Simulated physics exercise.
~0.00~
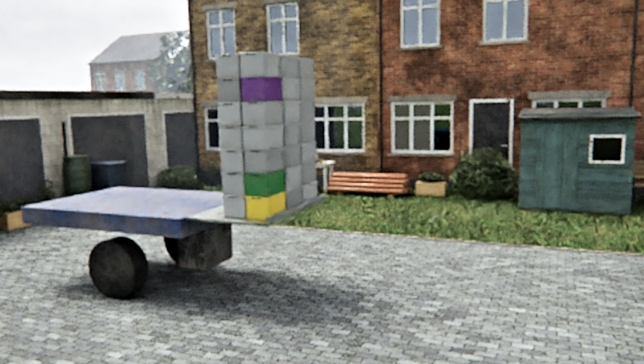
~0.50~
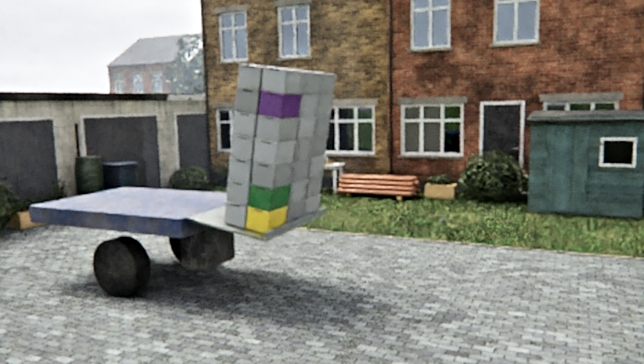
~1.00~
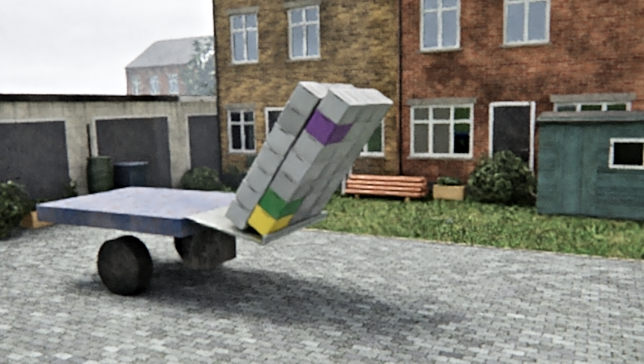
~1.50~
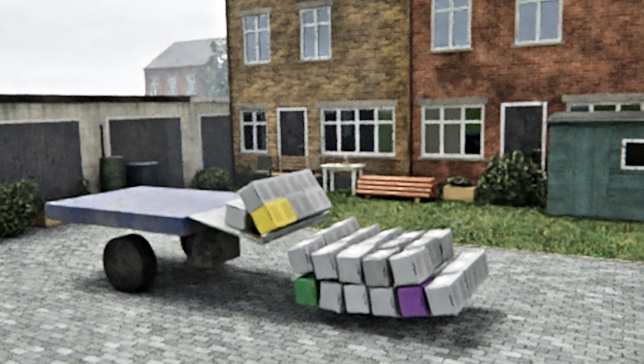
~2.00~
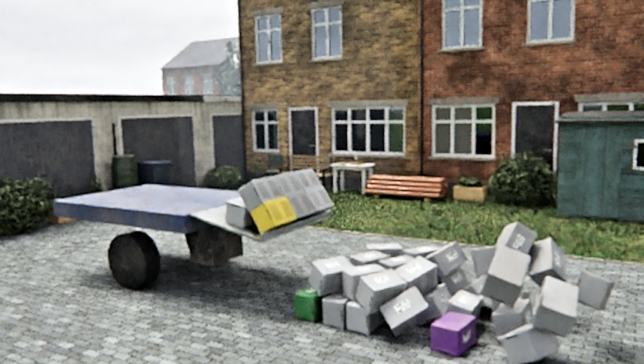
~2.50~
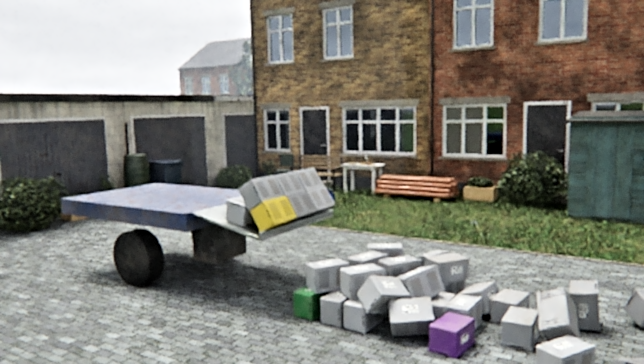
A stack of boxes tips off a tilting flap and scatters, leaving some with the yellow.
